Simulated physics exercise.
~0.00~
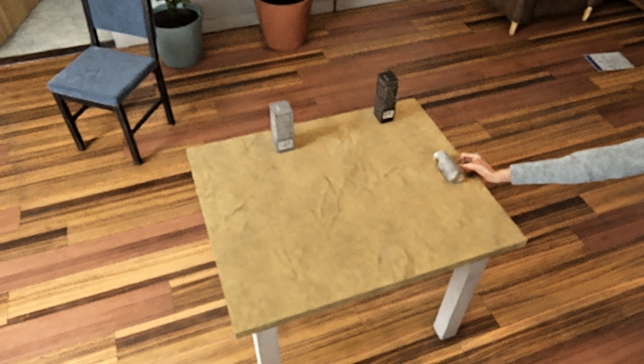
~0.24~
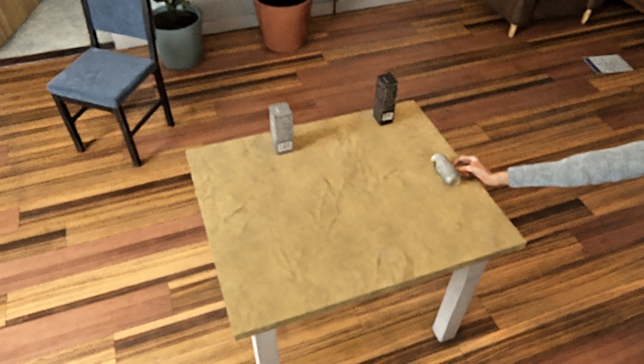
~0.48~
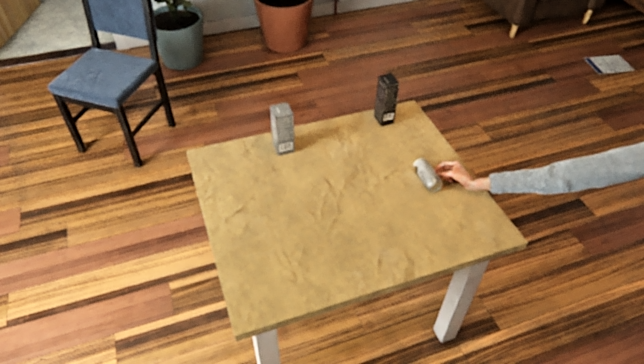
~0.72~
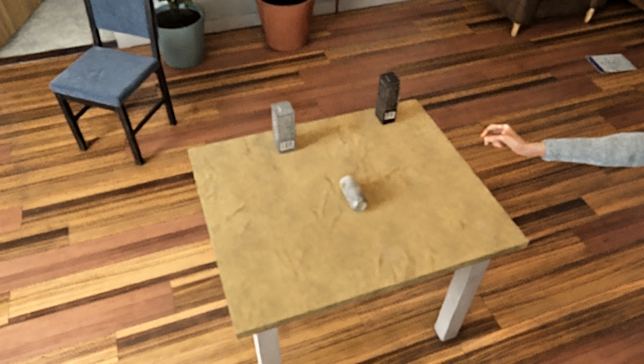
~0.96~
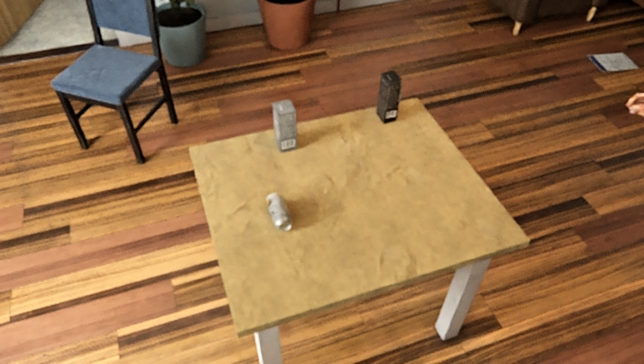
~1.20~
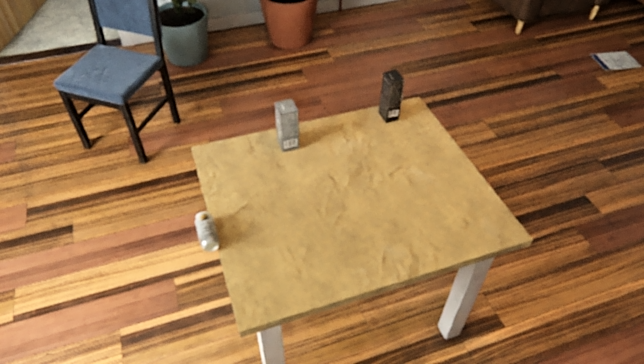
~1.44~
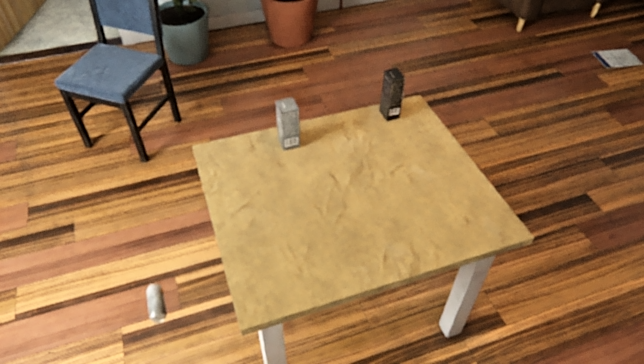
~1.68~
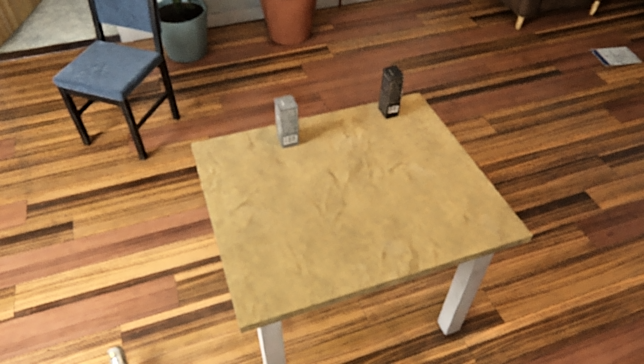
The clip opens on a tan, wrinkled-looking tabletop over a wooden floor, with a grey carton and a black carton standing near its far edge. A hand reaching in from the right holds a white can on its side near the right edge and moves it left. The hand lets go and draws back out of view while the can keeps travelling left across the table. It reaches the left edge, goes over, and drops toward the floor. At the end the can is still moving at the lower left, while both cartons remain standing in place.
